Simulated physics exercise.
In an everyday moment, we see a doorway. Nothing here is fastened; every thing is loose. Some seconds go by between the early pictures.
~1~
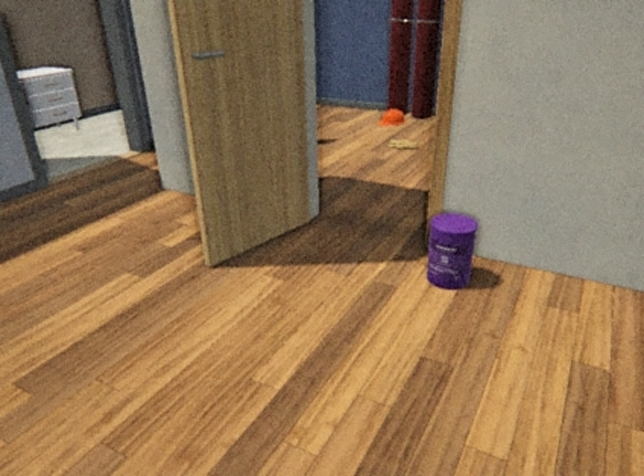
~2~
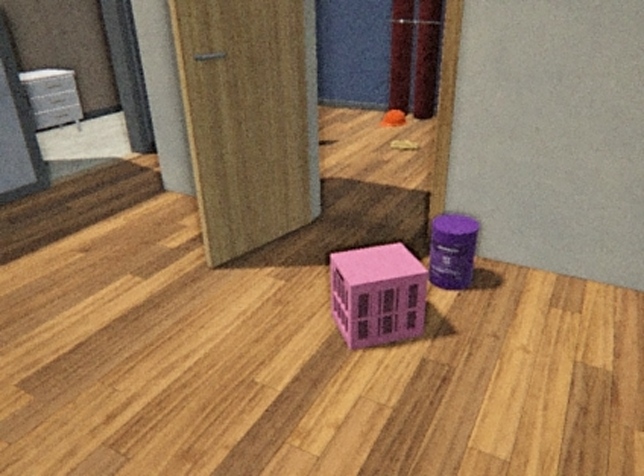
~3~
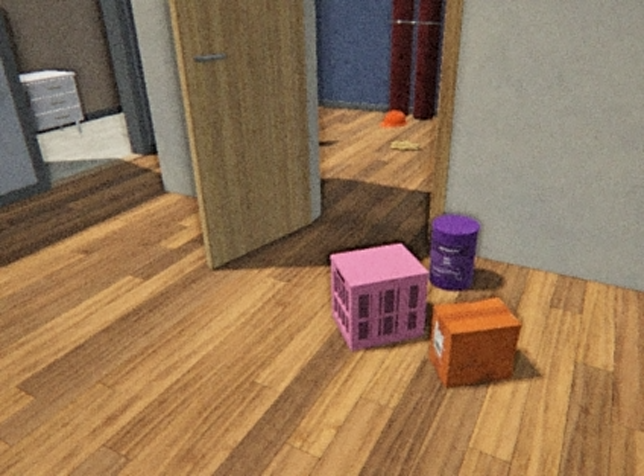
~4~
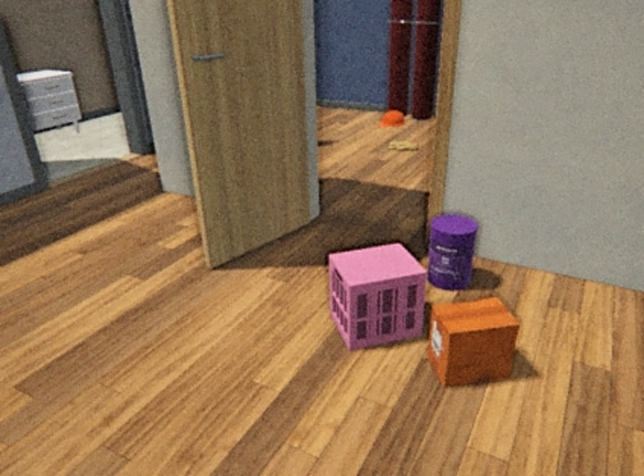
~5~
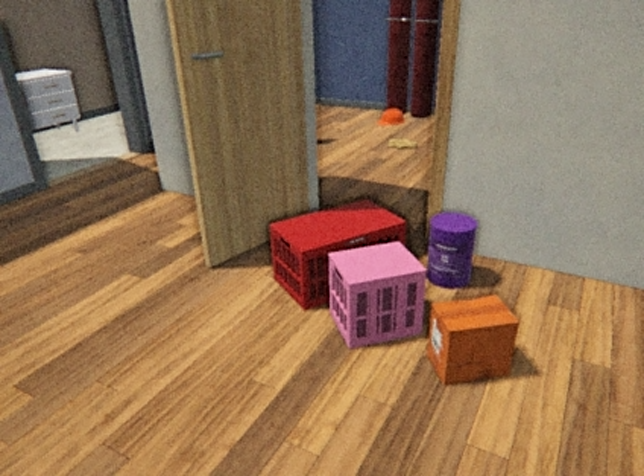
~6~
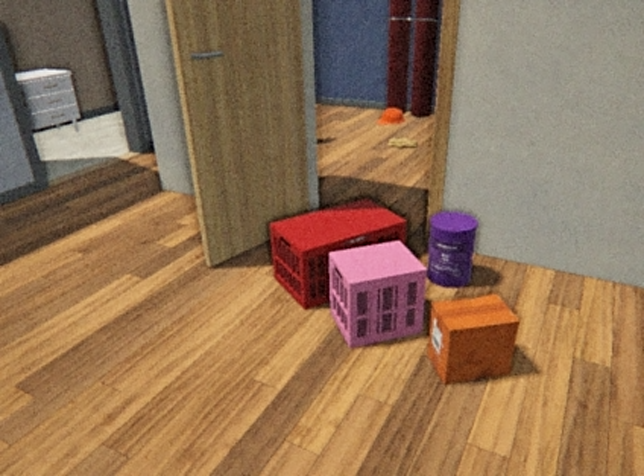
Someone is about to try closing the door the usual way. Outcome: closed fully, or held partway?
Held partway.
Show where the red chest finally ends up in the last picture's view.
Near pixel (350, 251).
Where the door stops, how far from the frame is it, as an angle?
Close to 70 degrees, I'd say.
Then, 0.50 s later than the last frame, open by 93°.
Then, 0.80 s later than the last frame, open by 79°.
Then, 1.00 s later than the last frame, open by 73°; red chest moved a little near (345, 250).
When it is over, open by 71°; all 4 as before. End places, in pixels of the last picture, red chest near (350, 251).
